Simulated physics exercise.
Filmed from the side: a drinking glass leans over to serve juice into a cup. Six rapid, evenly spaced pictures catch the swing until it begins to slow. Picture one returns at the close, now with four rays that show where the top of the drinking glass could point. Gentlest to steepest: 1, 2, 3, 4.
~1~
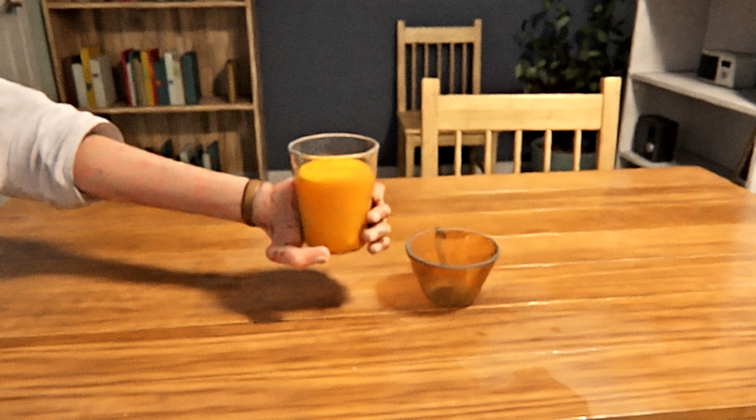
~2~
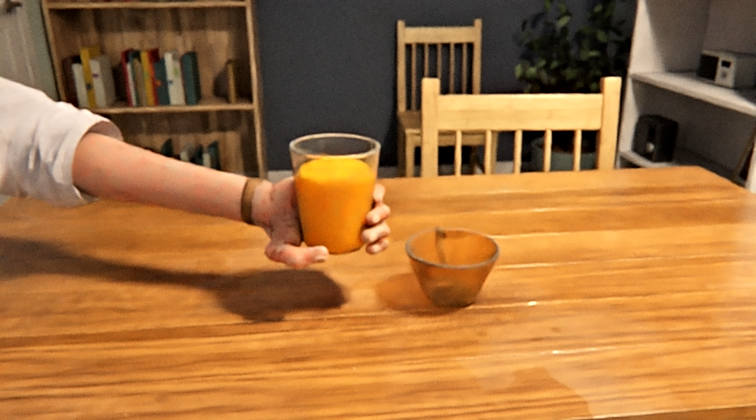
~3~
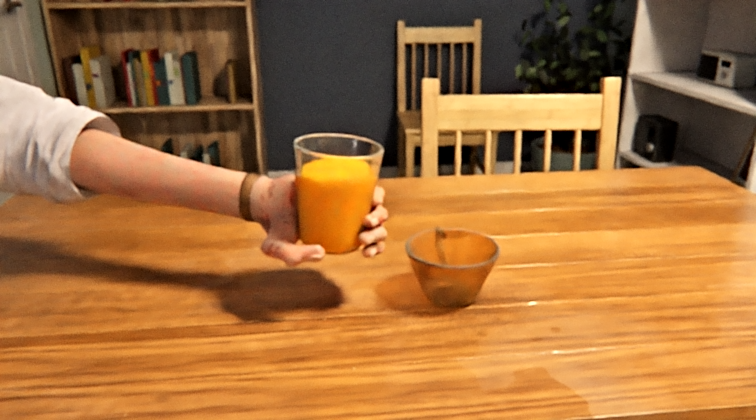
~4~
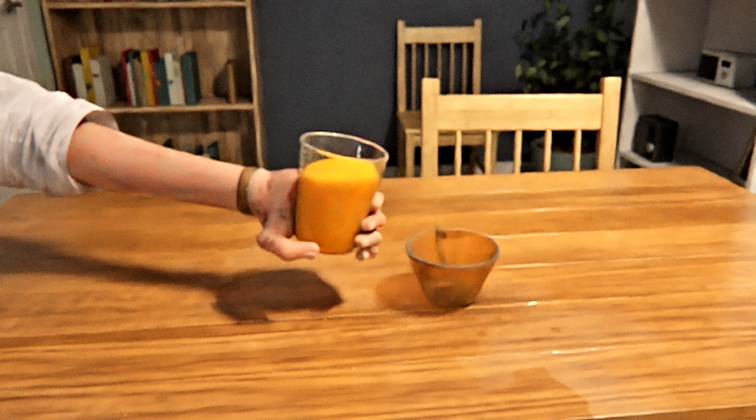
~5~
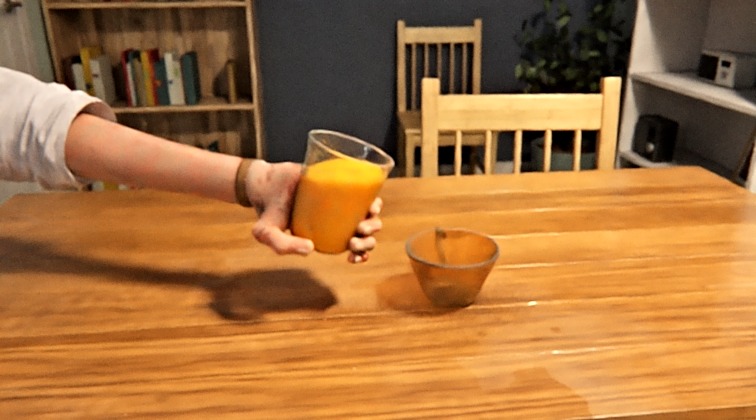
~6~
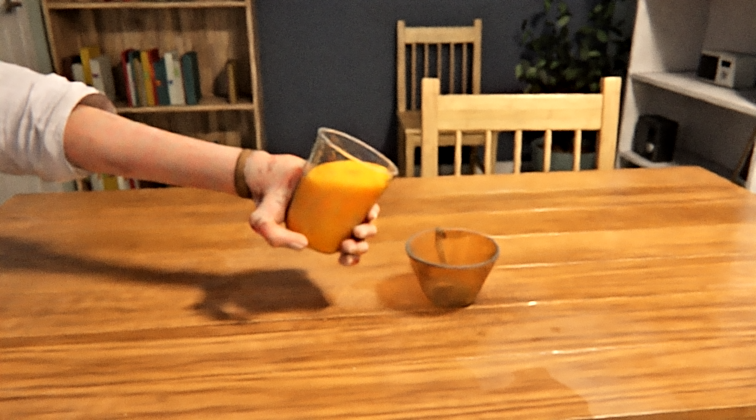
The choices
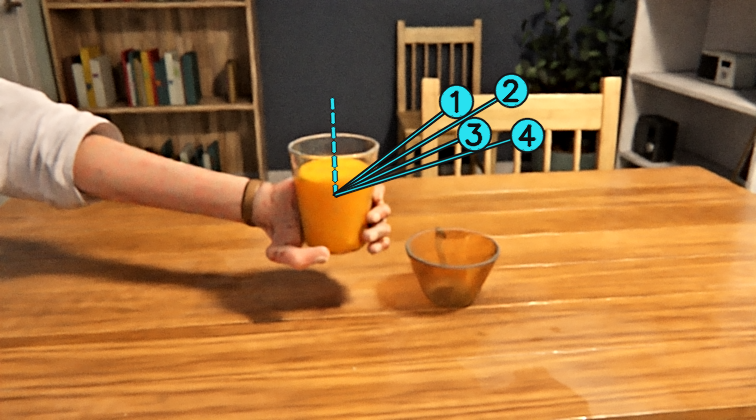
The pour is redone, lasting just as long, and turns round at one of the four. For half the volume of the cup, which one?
I would pick line 3.
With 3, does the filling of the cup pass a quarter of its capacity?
Yes, it does.
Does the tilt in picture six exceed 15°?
Yes.
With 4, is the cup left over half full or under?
Over.
On the marked copy, 1 at (443, 112); 2 at (496, 99); 3 at (458, 140); 4 at (511, 139).
For line 1, the cup ends with about 21 % of what it can hold.
For line 2, the cup ends with about 34 % of what it can hold.
For line 3, the cup ends with about 49 % of what it can hold.
For line 4, the cup ends with about 64 % of what it can hold; 4 % of the juice is spilt.
